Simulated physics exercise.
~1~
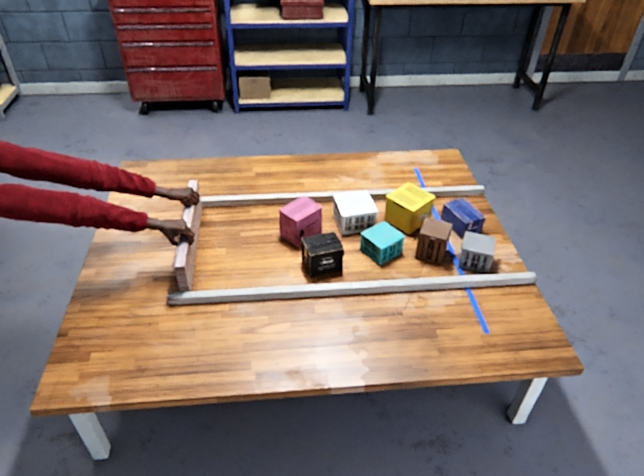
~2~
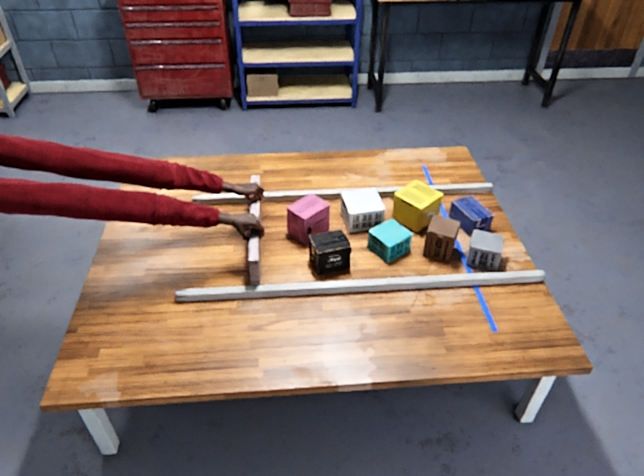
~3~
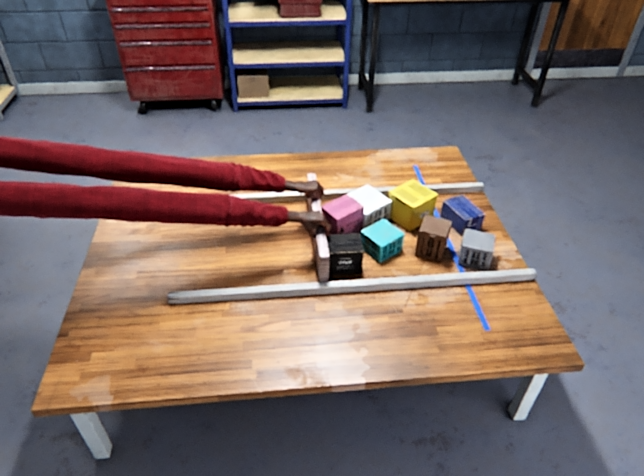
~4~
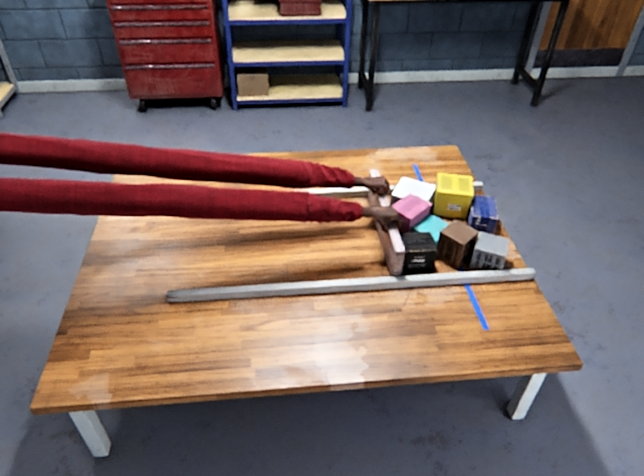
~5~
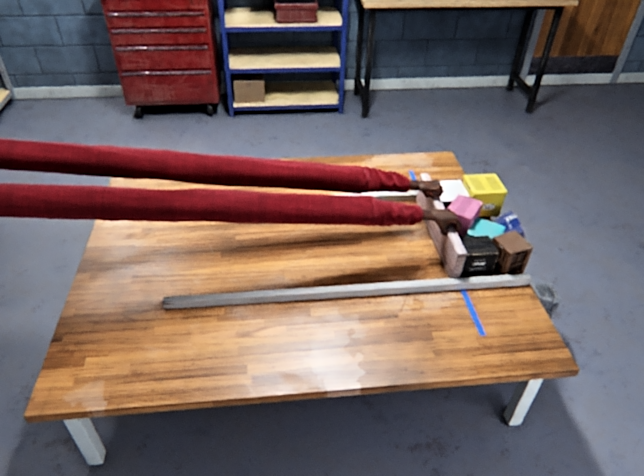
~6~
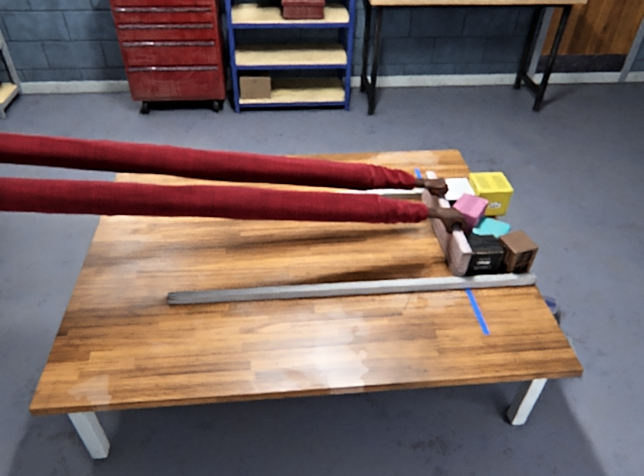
Red-sleeved arms pushing a plank rightward between two battens, bunching coloured parcels toward the table's end, grey and blue ones falling off.
